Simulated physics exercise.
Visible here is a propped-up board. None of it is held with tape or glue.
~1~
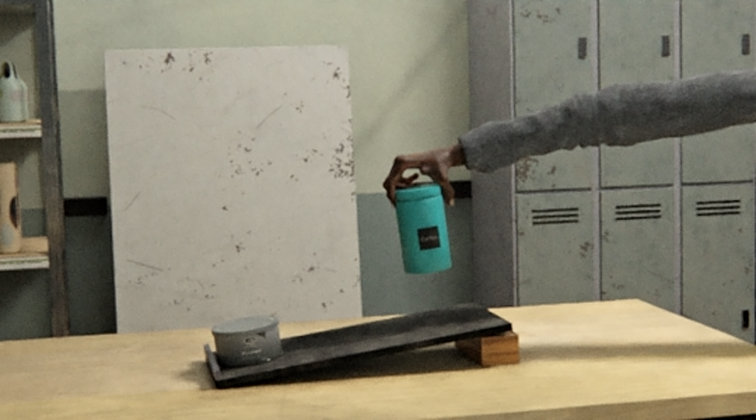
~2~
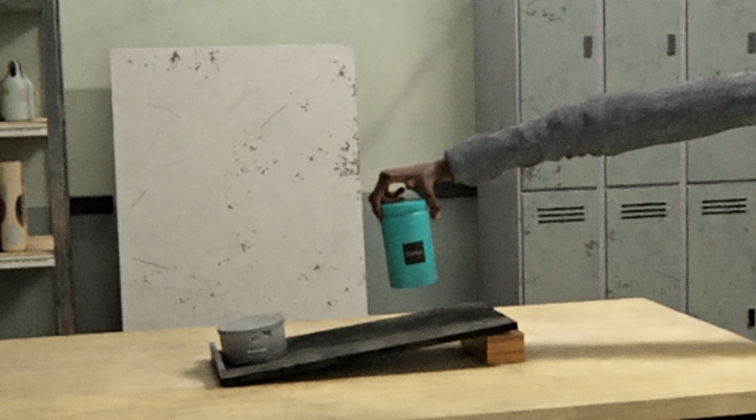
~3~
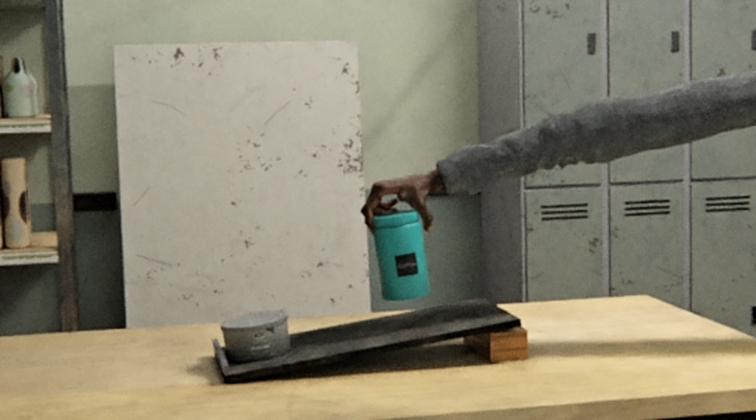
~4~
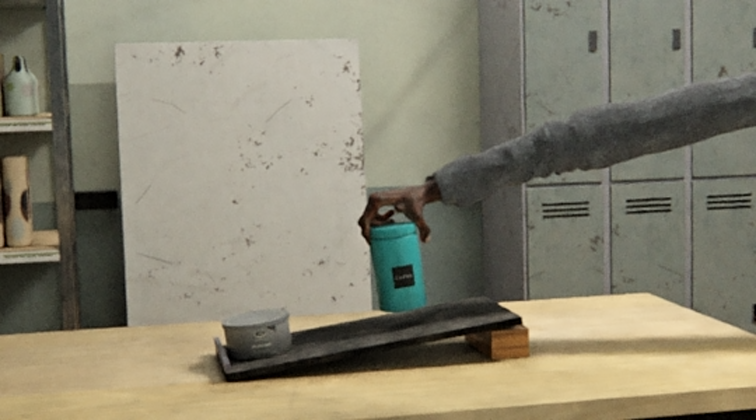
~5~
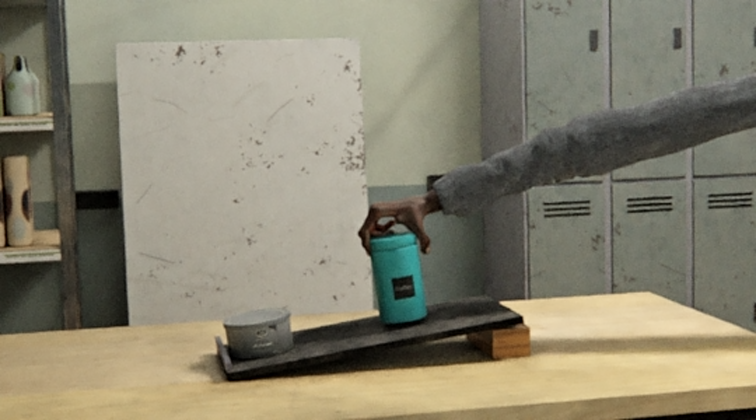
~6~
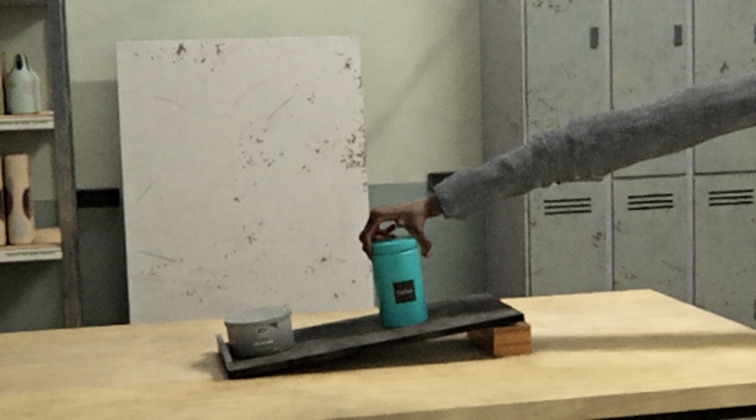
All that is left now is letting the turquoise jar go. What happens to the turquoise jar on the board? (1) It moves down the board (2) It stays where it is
(2) It stays where it is.
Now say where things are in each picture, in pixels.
On its way; turquoise jar (422, 229); grey tub (248, 341), in the first picture.
On its way; turquoise jar (408, 243); grey tub (253, 340), in the second picture.
On its way; turquoise jar (401, 255); grey tub (257, 336), in the third picture.
On its way; turquoise jar (398, 266); grey tub (258, 334), in the fourth picture.
On its way; turquoise jar (397, 277); grey tub (259, 334), in the fifth picture.
In place under the hand; turquoise jar (399, 281); grey tub (260, 332), in the sixth picture.
Then, 0.20 s after the last picture, nothing has stirred.
Then, 0.50 s after the last picture, turquoise jar resting near (399, 281).
At rest, both in place. Seen from the same camera at the end, turquoise jar near (399, 281). The turquoise jar remains at rest.
